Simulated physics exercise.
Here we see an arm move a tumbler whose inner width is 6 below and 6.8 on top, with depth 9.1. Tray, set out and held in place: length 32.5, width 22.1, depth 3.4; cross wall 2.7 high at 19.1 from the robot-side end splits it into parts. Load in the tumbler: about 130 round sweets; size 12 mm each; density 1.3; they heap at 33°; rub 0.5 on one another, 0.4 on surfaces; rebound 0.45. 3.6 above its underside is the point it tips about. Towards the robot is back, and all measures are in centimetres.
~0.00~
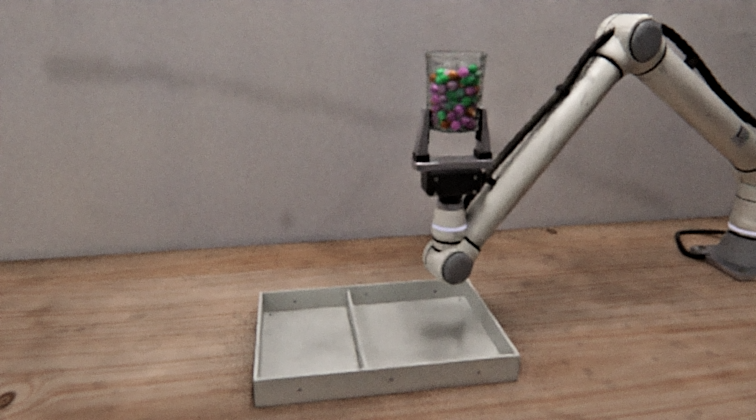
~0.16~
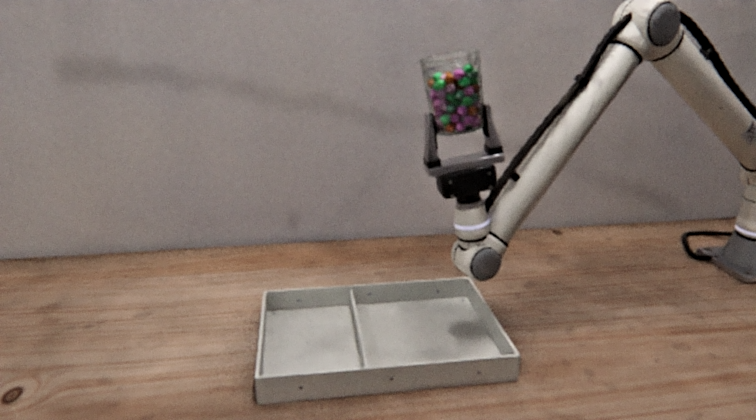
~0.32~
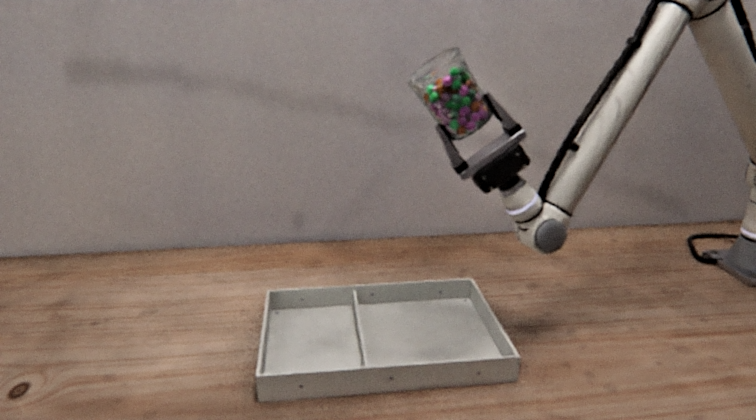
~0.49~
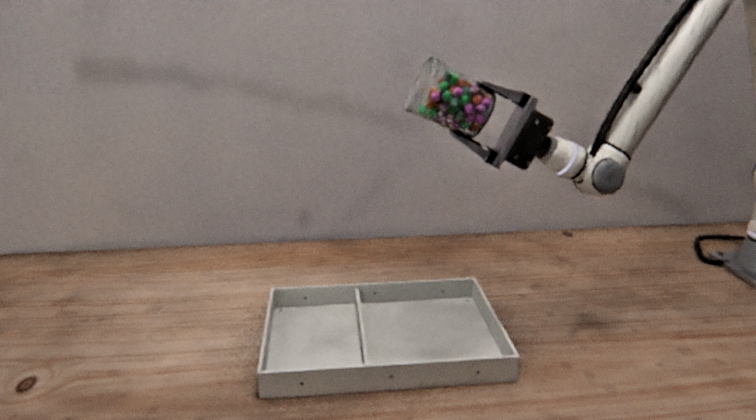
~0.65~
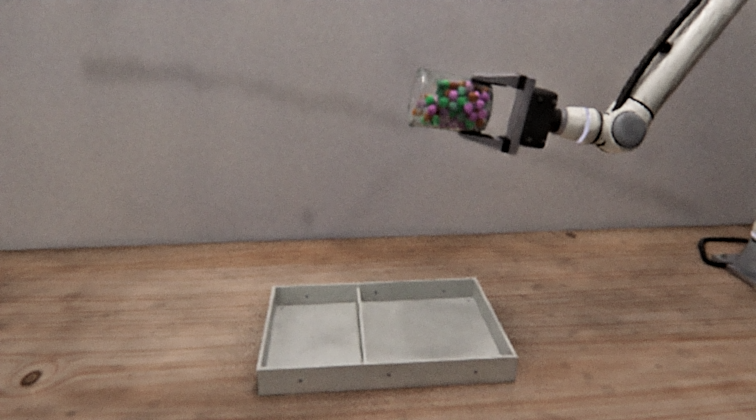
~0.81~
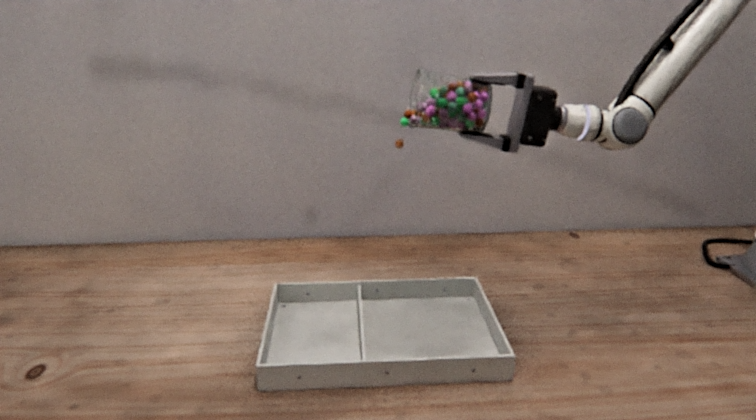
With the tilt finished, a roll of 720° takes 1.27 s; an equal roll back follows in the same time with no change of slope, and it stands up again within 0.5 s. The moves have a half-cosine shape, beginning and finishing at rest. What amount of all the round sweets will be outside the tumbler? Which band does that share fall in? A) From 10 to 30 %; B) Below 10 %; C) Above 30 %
C, above 30 %.
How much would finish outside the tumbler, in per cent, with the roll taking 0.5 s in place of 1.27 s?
Then about 30 per cent.
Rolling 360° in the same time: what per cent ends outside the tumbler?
45 %.
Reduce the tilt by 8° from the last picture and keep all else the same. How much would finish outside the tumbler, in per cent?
In that case I'd expect around 20 per cent.
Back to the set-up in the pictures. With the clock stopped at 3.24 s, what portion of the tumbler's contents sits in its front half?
Around 25 %.
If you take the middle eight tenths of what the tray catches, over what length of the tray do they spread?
It spans something like 26 centimetres, give or take.
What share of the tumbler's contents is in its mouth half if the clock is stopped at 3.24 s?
Mouth-half share: Approx. 30 in a hundred.
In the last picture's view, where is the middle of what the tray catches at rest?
Roughly pixel (380, 334).
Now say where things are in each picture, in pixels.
The first picture shows the tumbler middle at (455, 92), upright; upper third of the load around (454, 79), from x 435 to 480, top at y 70; 126 in the tumbler.
The second picture shows the tumbler middle at (455, 94), tipped 10°; upper third of the load around (455, 82), from x 430 to 480, top at y 70.
The third picture shows the tumbler middle at (453, 97), tipped 35°; upper third of the load around (452, 86), from x 425 to 485, top at y 70.
The fourth picture shows the tumbler middle at (452, 100), tipped 63°; upper third of the load around (453, 91), from x 420 to 485, top at y 75.
The fifth picture shows the tumbler middle at (451, 103), tipped 79°; upper third of the load around (460, 93), from x 415 to 485, top at y 85.
The sixth picture shows the tumbler middle at (451, 103), tipped 81°; upper third of the load around (460, 94), from x 400 to 485, top at y 85; 125 in the tumbler, 1 in flight or on a rim.
After 2.03 s, tipped 81°, highest piece 36 above the table; 90 in the tumbler, 16 in the robot-side part, 14 in the far-side part, 2 on the table or floor, 4 in flight or on a rim.
After 3.24 s, tipped 81°, highest piece 36 above the table; 60 in the tumbler, 36 in the robot-side part, 24 in the far-side part, 2 on the table or floor, 4 in flight or on a rim.
After 4.05 s, upright, highest piece 36 above the table; 58 in the tumbler, 39 in the robot-side part, 26 in the far-side part, 3 on the table or floor.
After 4.75 s, upright, highest piece 36 above the table; 58 in the tumbler, 39 in the robot-side part, 26 in the far-side part, 3 on the table or floor.
In the end, 58 in the tumbler, 39 in the robot-side part, 26 in the far-side part, 3 on the table or floor. That is 54 % outside the tumbler.
